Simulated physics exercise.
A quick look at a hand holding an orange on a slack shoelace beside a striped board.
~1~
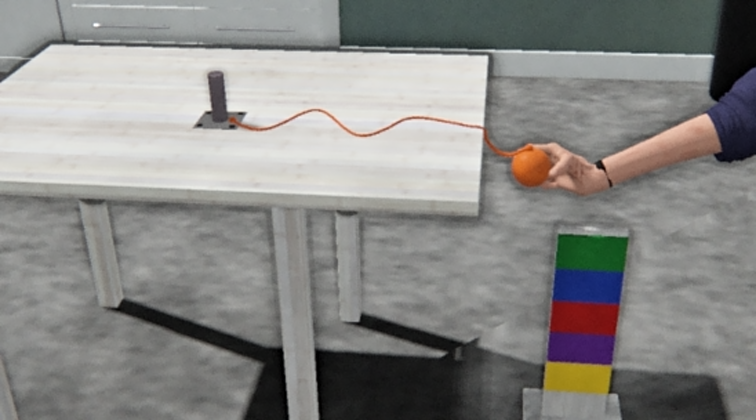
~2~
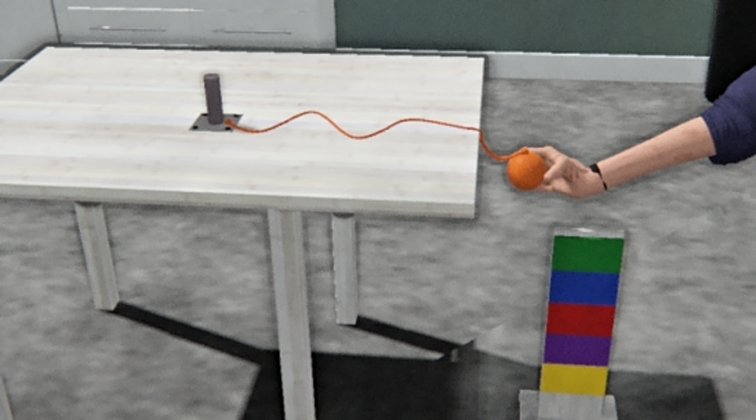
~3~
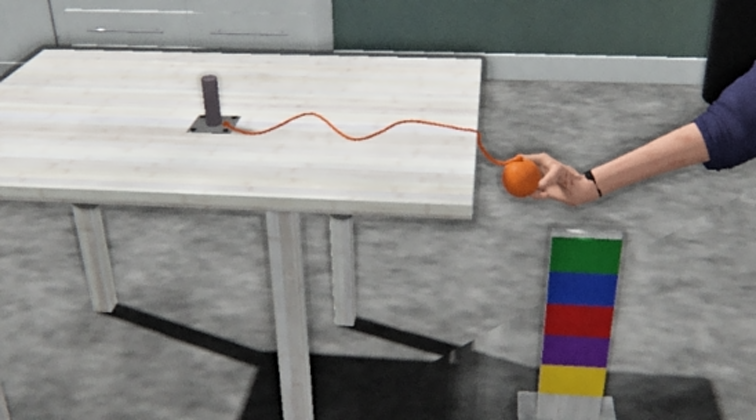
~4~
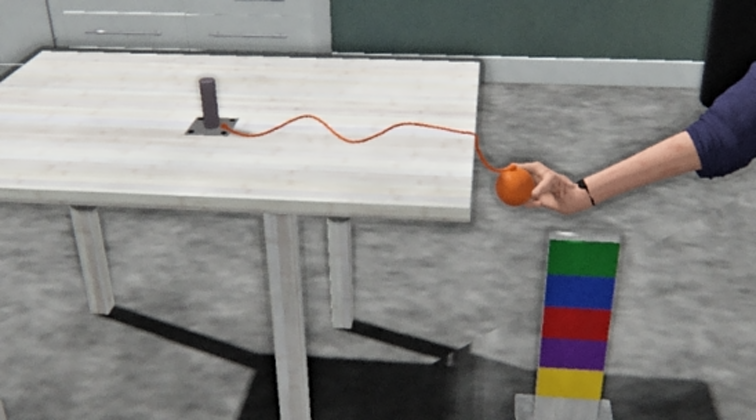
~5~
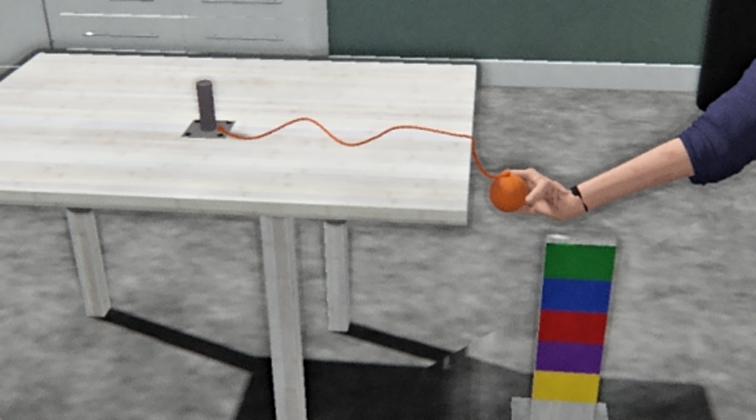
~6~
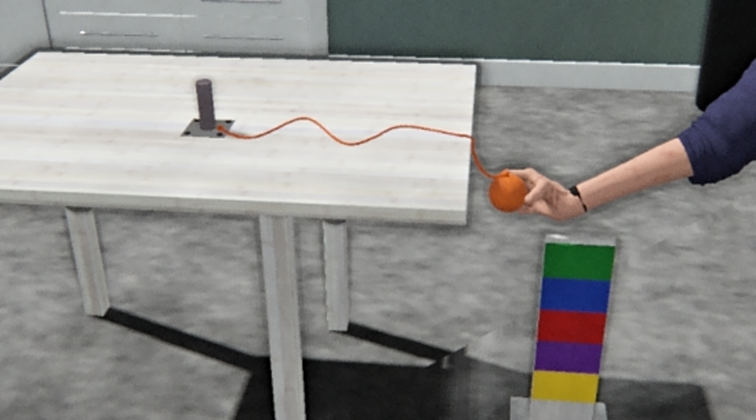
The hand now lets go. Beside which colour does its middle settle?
Its middle rests at the blue band.
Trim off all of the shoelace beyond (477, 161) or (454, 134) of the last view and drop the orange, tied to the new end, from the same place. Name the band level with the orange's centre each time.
In that order: Green; none, it hangs higher.
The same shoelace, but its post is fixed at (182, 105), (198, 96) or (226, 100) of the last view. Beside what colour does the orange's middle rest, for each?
It would be green; green; blue.
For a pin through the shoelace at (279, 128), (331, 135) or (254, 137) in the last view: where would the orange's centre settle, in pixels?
In that order: (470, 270), (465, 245) and (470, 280).
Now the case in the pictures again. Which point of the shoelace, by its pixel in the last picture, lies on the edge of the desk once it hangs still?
Near (390, 129).
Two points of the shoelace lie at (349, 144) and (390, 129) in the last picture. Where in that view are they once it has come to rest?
The first at (416, 136), the second at (471, 144).
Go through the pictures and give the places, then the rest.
In the first frame, orange (532, 168); green (591, 255); blue (588, 287); red (584, 319); purple (581, 350); yellow (578, 379).
In the second frame, orange (527, 171); shoelace through (250, 132) (309, 112) (344, 133) (398, 122) (462, 128).
In the third frame, orange (522, 178).
In the fourth frame, orange (515, 187); shoelace through (246, 136) (304, 117) (340, 137) (394, 127) (458, 132).
In the fifth frame, orange (509, 193).
In the sixth frame, orange (508, 193); shoelace through (242, 138) (301, 119) (336, 139) (390, 129) (454, 135).
A little later, orange near (500, 286); level with blue.
Next, orange near (441, 279); level with blue.
Later still, orange near (476, 290); level with blue.
When it is over, orange near (468, 290); level with blue. The blue one.
